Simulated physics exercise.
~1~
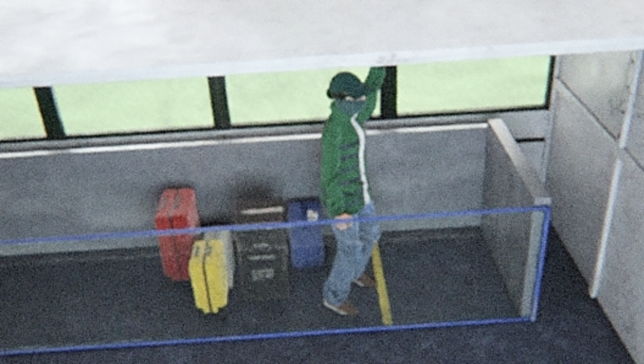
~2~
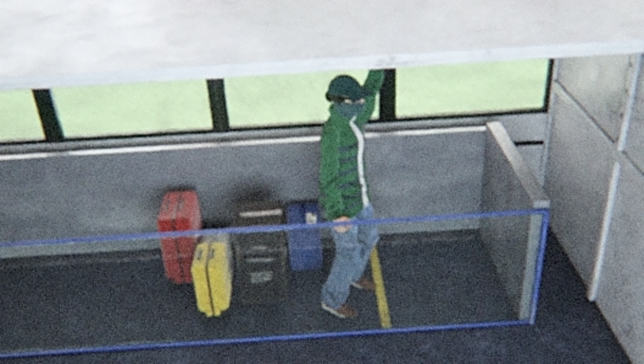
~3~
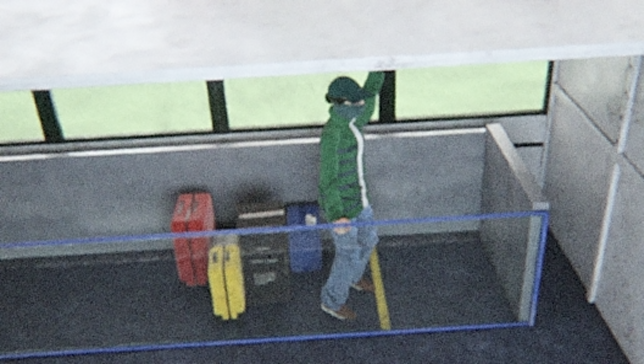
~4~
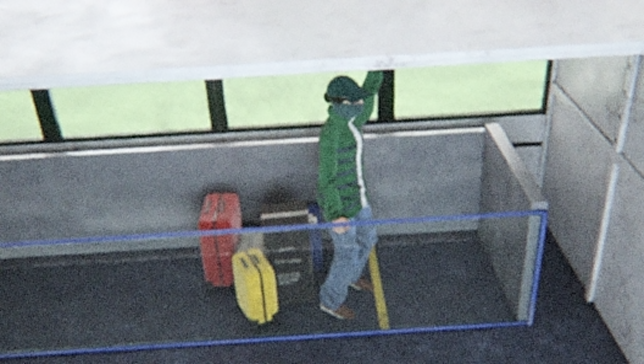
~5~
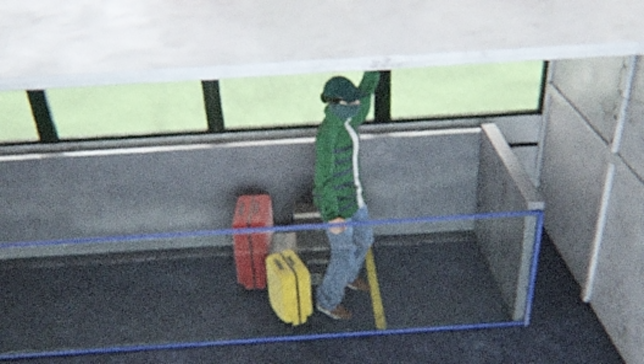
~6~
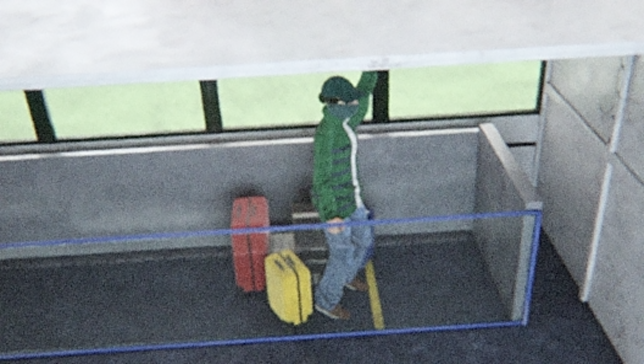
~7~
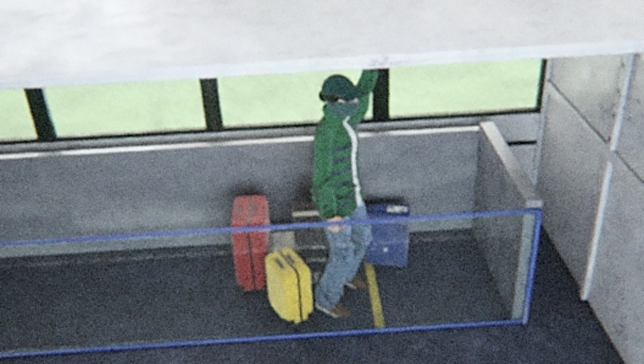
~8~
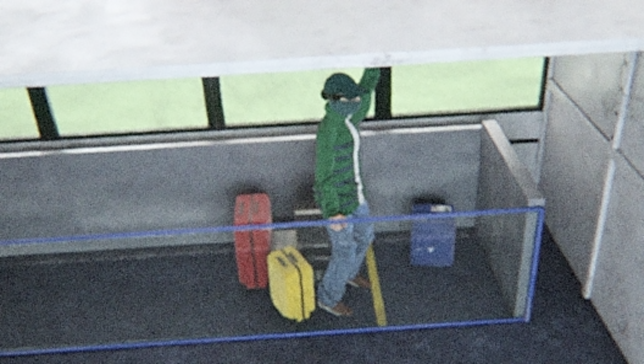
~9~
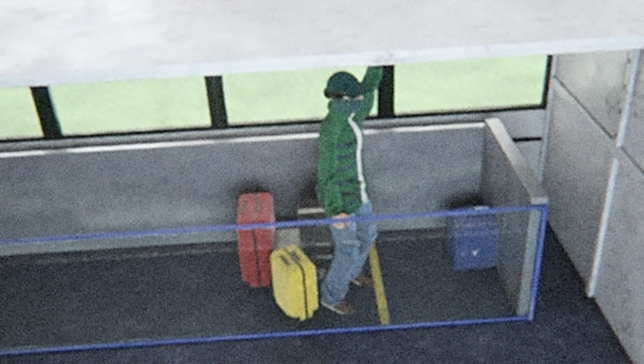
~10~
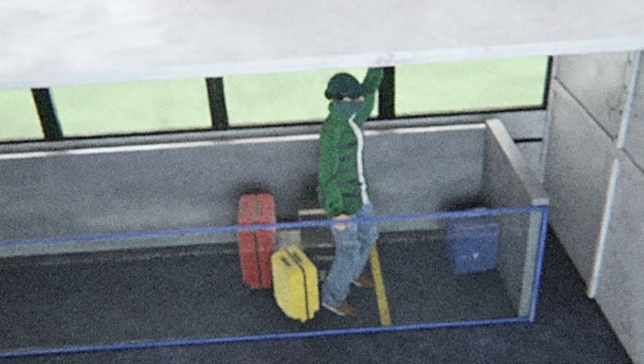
In the luggage bay of a bus, a person in a green jacket, cap and face covering holds on with one raised arm beside a yellow floor line. Red, yellow, black and blue luggage stands upright to the left. The red and yellow cases begin sliding right, and the darker bag soon moves too, slipping partly behind the person. The blue piece disappears behind the person, then emerges beyond the line while the others stop. It slides on towards the right-hand partition and settles there upright, with the rest standing short of the line.
